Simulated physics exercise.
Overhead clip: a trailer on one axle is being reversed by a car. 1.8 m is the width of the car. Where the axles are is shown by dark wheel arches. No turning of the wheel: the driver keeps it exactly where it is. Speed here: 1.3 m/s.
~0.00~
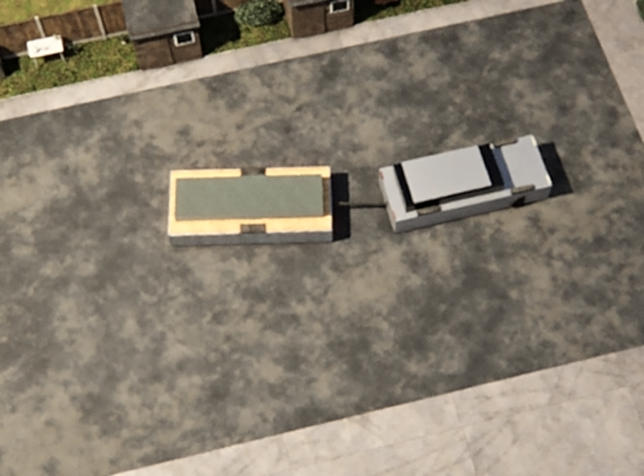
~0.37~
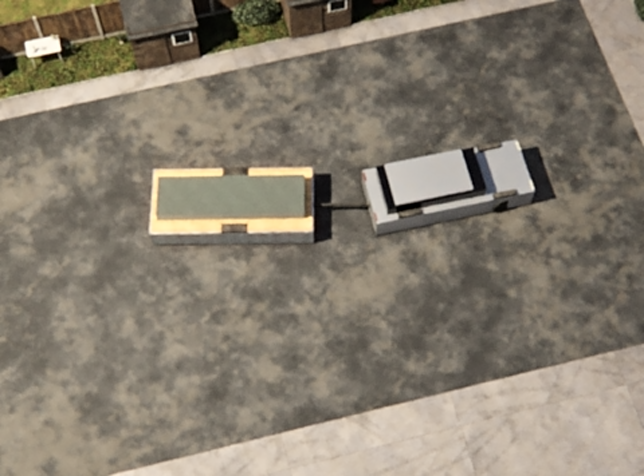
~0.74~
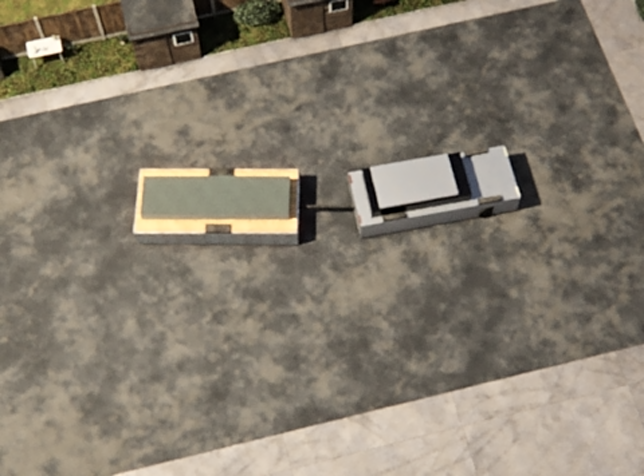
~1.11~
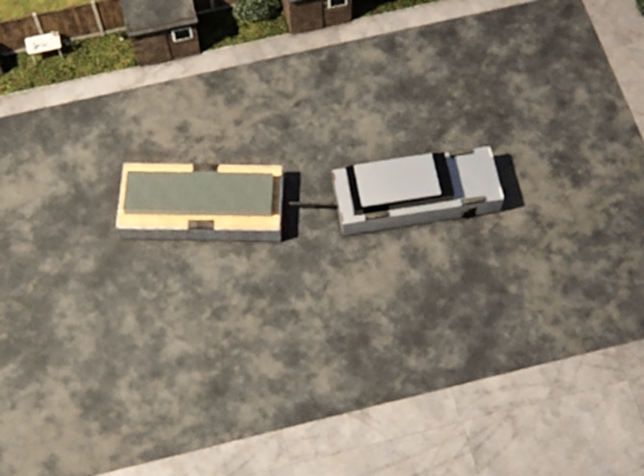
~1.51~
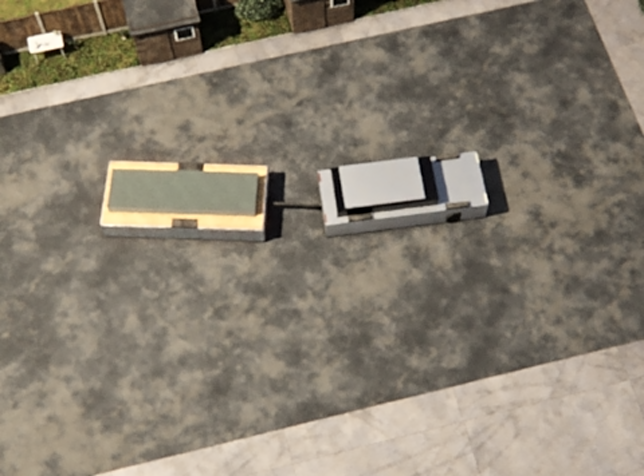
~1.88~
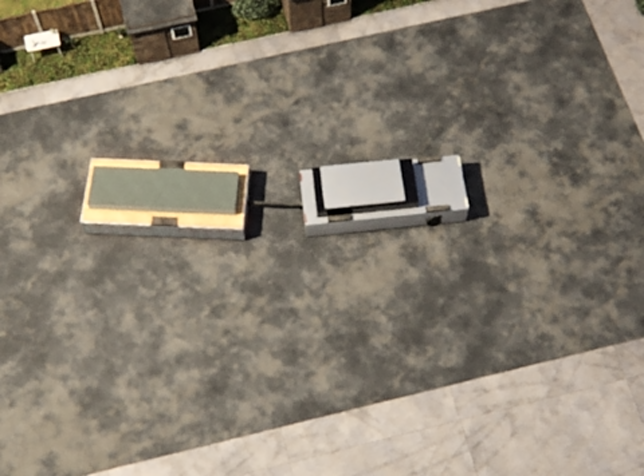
A silver car slowly reversing a cream trailer with a grey-green top leftward across mottled dark paving, seen from above.
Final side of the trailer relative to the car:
Right.
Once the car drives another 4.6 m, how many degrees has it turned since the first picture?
24°.
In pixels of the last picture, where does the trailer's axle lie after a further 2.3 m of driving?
About (90, 188).
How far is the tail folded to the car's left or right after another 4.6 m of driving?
Angle: Near 10 degrees, on the car's right.
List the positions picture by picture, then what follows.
In the first picture, car's middle (468, 169), trailer's axle (253, 200); tail 13° to the car's left; front wheels 9° left.
In the second picture, car's middle (451, 173), trailer's axle (235, 200); tail 12° to the car's left.
In the third picture, car's middle (437, 177), trailer's axle (220, 200); tail 12° to the car's left.
In the fourth picture, car's middle (420, 177), trailer's axle (203, 196); tail 11° to the car's left.
In the fifth picture, car's middle (405, 180), trailer's axle (187, 195); tail 10° to the car's left.
In the sixth picture, car's middle (385, 182), trailer's axle (168, 193); tail 9° to the car's left.
By 3.7 s, the tail is 3° to the car's left, the car has turned 16° and the trailer's axle is at (90, 188) of the last picture.
By 5.4 s, the tail is 8° to the car's right, the car has turned 24° and the trailer's axle is at (13, 184) of the last picture.
By 7.2 s, the tail is 28° to the car's right, the car has turned 31° and the trailer's axle is out of the picture.
By 9.0 s, the tail is 60° to the car's right, the car has turned 39° and the trailer's axle is out of the picture; it has jack-knifed.
